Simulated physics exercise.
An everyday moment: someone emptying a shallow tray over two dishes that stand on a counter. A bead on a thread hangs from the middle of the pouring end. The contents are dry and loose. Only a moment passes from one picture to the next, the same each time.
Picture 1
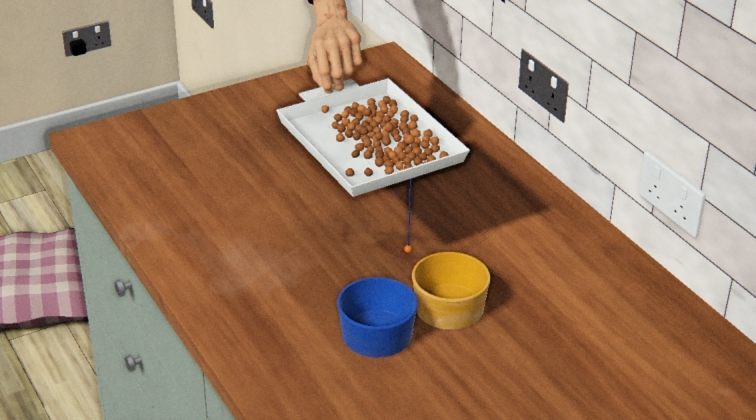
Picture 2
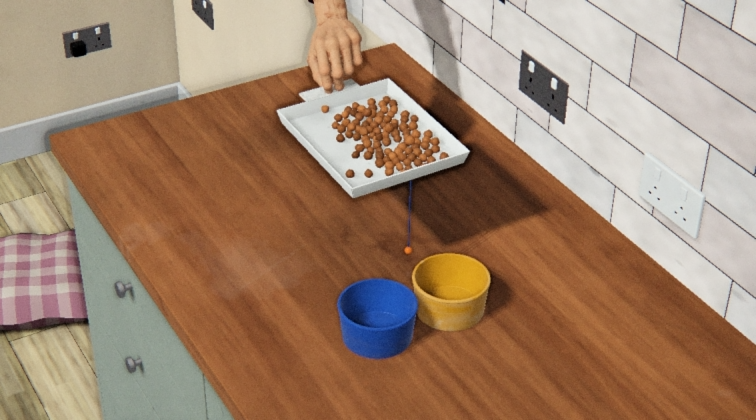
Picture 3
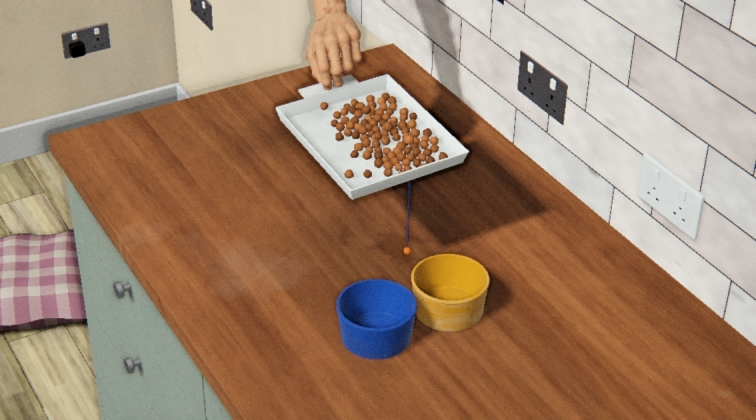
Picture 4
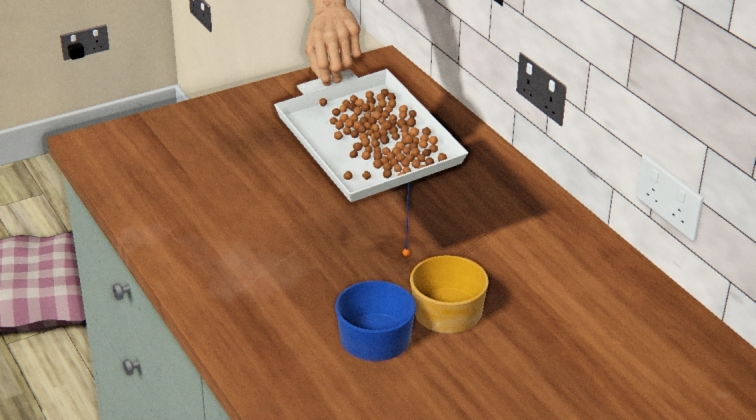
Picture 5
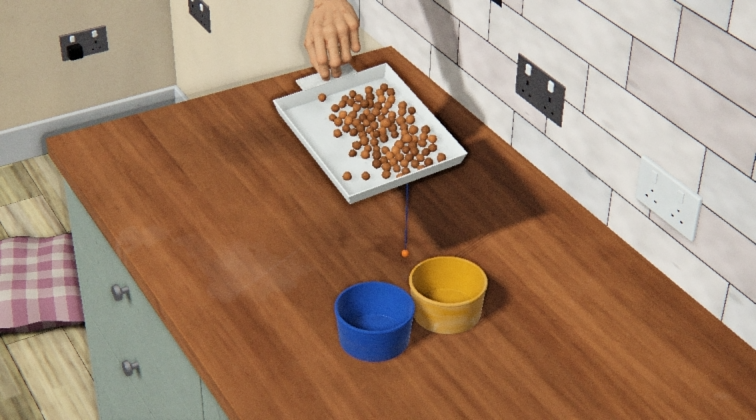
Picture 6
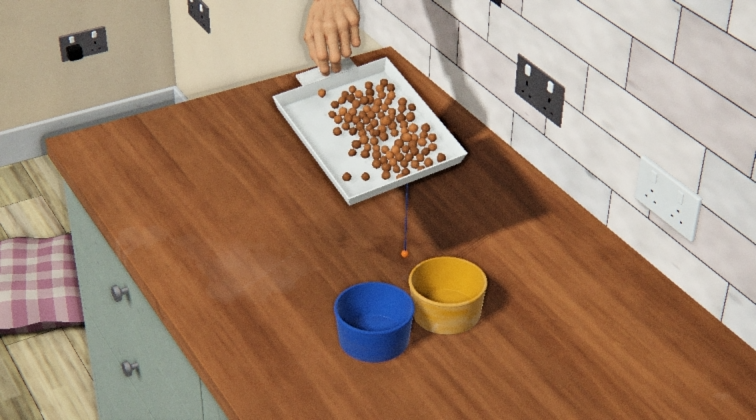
A hand at the top holds a shallow white tray of loose brown hazelnuts above a wooden kitchen counter, seen from above at an angle. An orange bead hangs on a dark thread beneath the tray's near edge, with a blue dish at left and a yellow one at right below. The tray tilts slightly, its left corner dipping, while the nuts barely shift and the view drifts very slightly.
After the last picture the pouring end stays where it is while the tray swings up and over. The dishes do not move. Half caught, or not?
The two hold over half of the load.
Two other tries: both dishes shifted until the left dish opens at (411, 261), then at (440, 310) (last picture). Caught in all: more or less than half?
One: Under half. Two: Under half.
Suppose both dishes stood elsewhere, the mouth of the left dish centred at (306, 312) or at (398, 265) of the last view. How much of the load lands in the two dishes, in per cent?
About 70 and 10 per cent.
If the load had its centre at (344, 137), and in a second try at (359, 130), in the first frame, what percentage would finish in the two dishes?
About 80 and 80 per cent.
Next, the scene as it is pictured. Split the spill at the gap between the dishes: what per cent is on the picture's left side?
About 80 per cent.
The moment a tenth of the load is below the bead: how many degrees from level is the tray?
At about 100°.
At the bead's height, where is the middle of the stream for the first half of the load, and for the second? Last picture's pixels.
Early half (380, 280), late half (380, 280).
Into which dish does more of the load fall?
More ends in the left dish.
Shortly afterwards, tray tipped steeply; the whole lot on the tray.
Next, tray tipped right over; all but a few on the tray; only a few in the air.
Some moments later, tray tipped past a quarter turn; near half in the left dish; near a quarter in the right dish; near a quarter outside both.
In the end, tray tipped past a quarter turn; near half in the left dish; near a quarter in the right dish; near a quarter outside both.
